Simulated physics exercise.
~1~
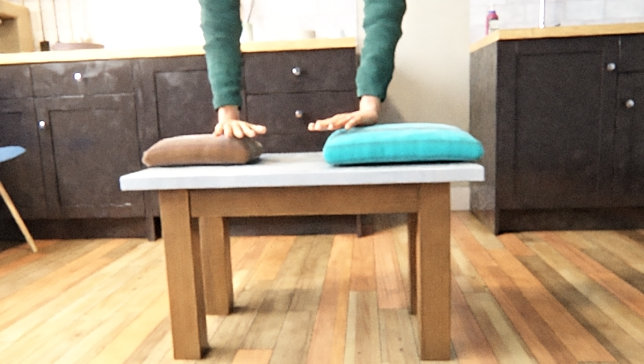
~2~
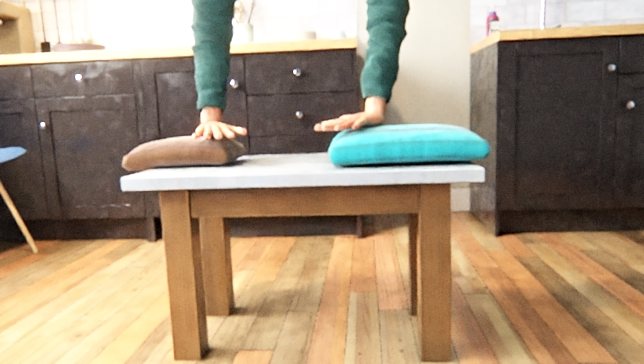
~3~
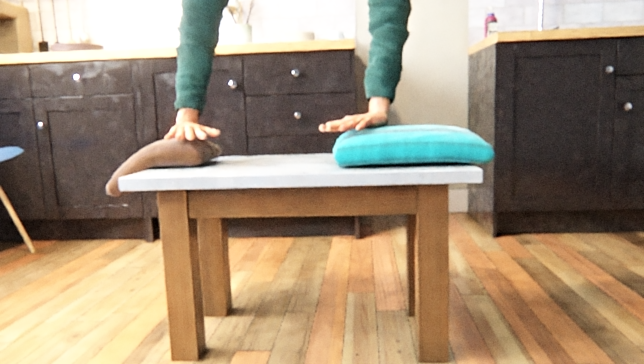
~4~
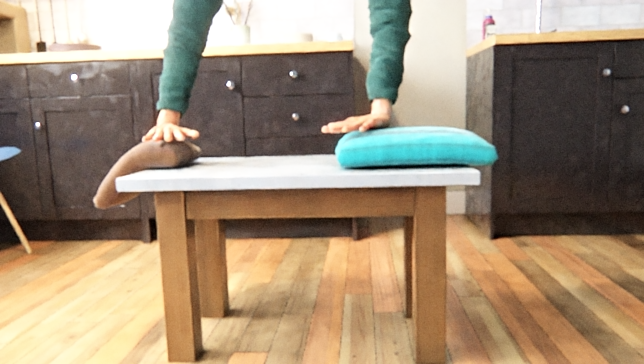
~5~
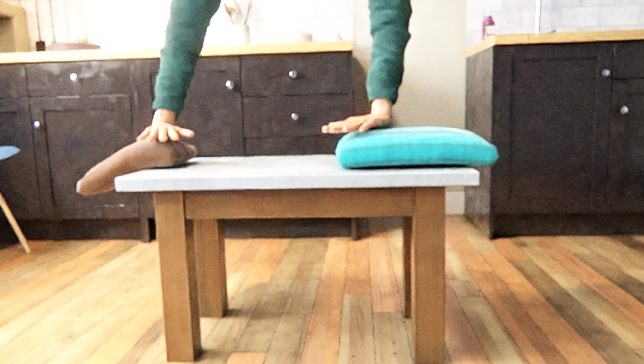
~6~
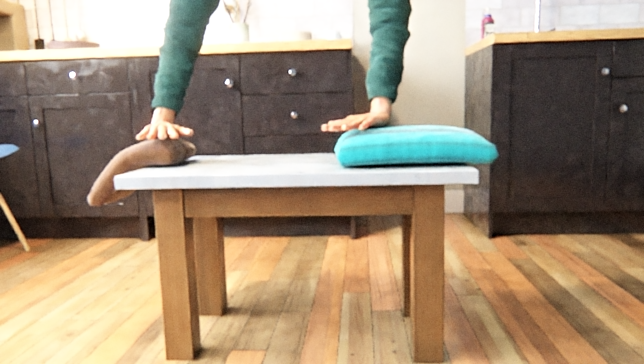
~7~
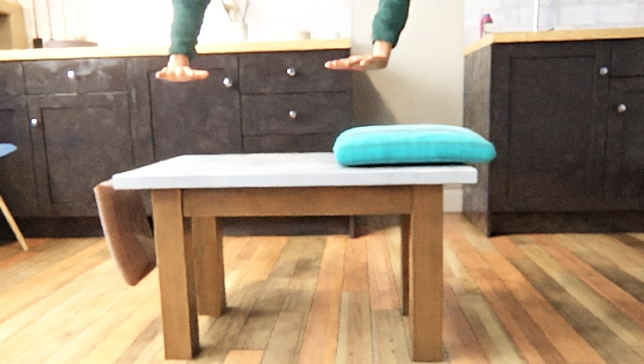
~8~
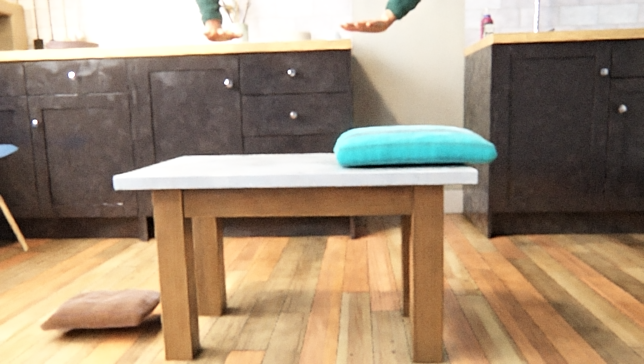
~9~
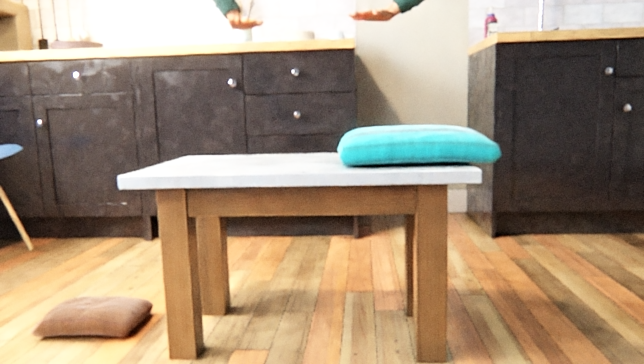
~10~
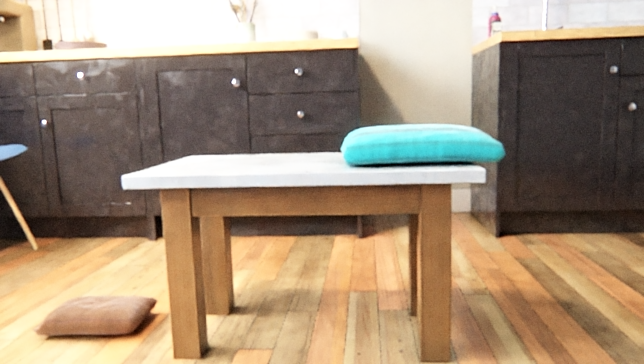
In a kitchen, two hands slid a brown sack left and a turquoise cushion slightly right on a low table, then lifted away; the sack slumped off the left end onto the wooden floor, while the cushion stayed on top.
